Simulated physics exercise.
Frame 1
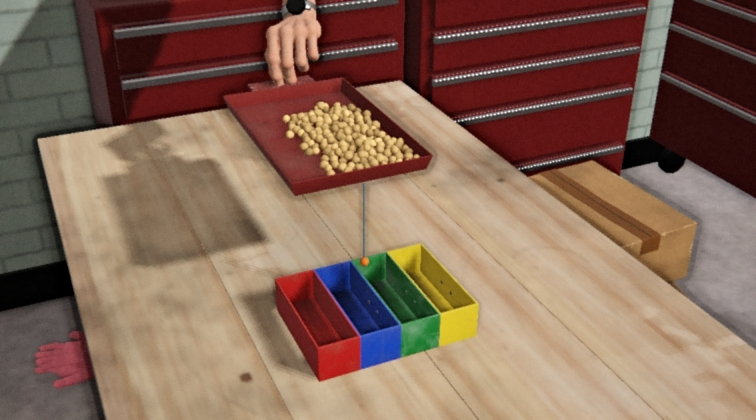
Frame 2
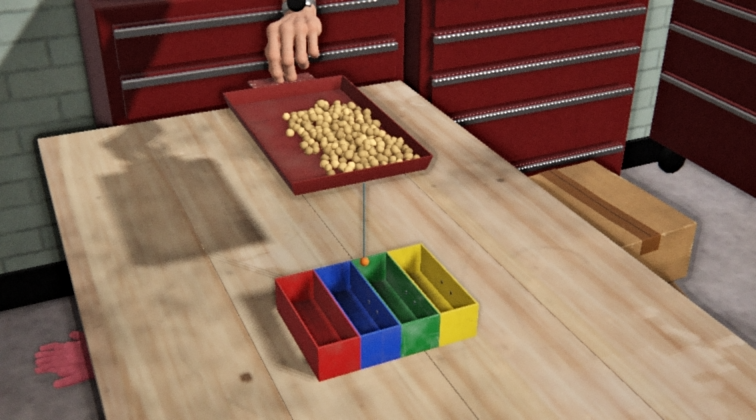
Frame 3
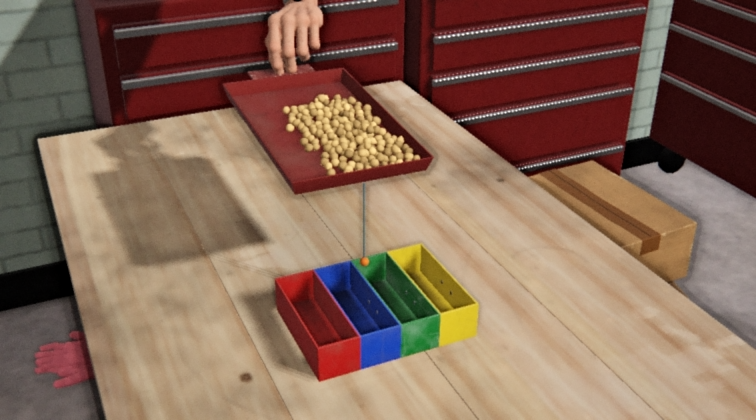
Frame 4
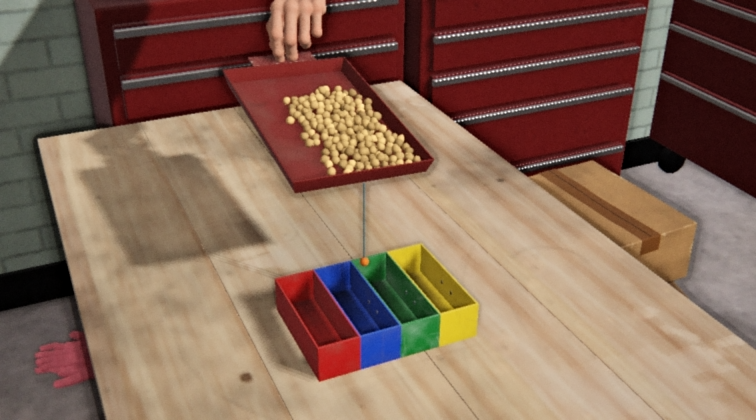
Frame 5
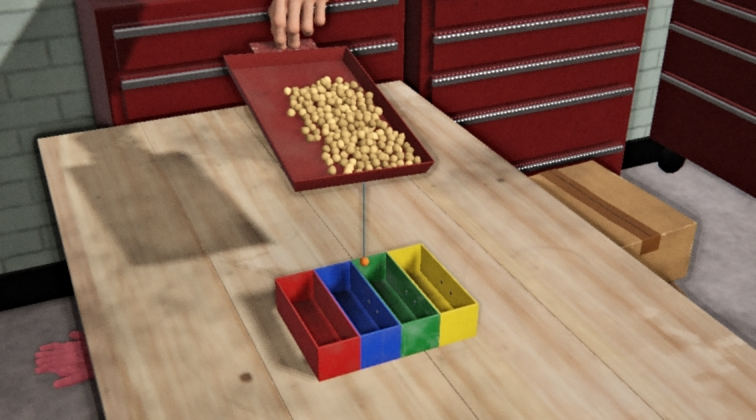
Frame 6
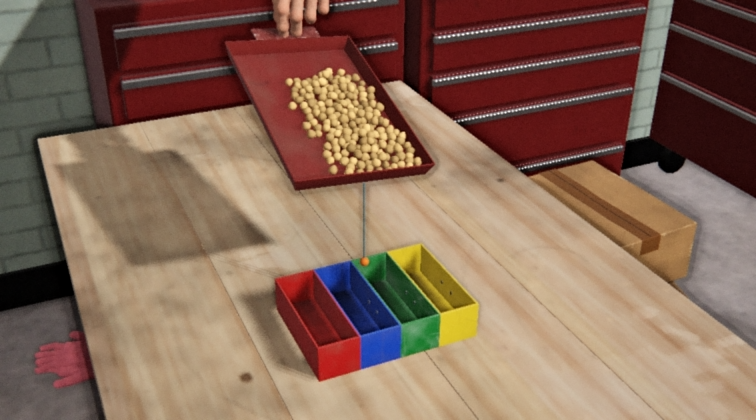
At first, a hand holds a red tray of dried chickpeas nearly still above a box with red, blue, green and yellow cells, a bead hanging on a thread between them. Then the hand gradually raises the tray's far end, and the pouring end tips slightly lower at its right corner.
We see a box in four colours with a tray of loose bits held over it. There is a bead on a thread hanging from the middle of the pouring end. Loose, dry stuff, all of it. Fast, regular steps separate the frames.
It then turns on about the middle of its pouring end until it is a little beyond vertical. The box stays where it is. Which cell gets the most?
The yellow cell gets the most.
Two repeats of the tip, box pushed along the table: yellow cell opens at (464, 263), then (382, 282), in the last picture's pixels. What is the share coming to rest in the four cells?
In order: 100 percent, then 30 percent.
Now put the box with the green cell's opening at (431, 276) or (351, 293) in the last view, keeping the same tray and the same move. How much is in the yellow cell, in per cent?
It comes to roughly 20 per cent in one try and roughly 20 per cent in the next.
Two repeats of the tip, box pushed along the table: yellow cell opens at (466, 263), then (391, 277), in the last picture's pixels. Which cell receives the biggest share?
The cell in green; that yellow cell.
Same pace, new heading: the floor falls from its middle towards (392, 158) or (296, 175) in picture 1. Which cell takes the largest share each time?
Try A: That yellow cell / try B: The cell in red.
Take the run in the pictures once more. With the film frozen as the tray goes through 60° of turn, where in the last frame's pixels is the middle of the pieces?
About (386, 133).
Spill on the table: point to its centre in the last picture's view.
Their middle ends up at roughly (504, 310).
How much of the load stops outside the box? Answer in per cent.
It works out to close to 20 per cent.
Soon, tray tipped steeply; nearly all on the tray; a stray few falling or outside the box.
A while on, tray tipped right over; about two thirds on the tray; a small part in the yellow cell; a small part in the green cell; about a quarter falling or outside the box.
Towards the end, tray tipped past a quarter turn; about half in the yellow cell; about a third in the green cell; a small part in the blue cell; about a quarter falling or outside the box.
Finally, tray tipped past a quarter turn; about half in the yellow cell; about a third in the green cell; a small part in the blue cell; none in the red cell; about a quarter outside the box.
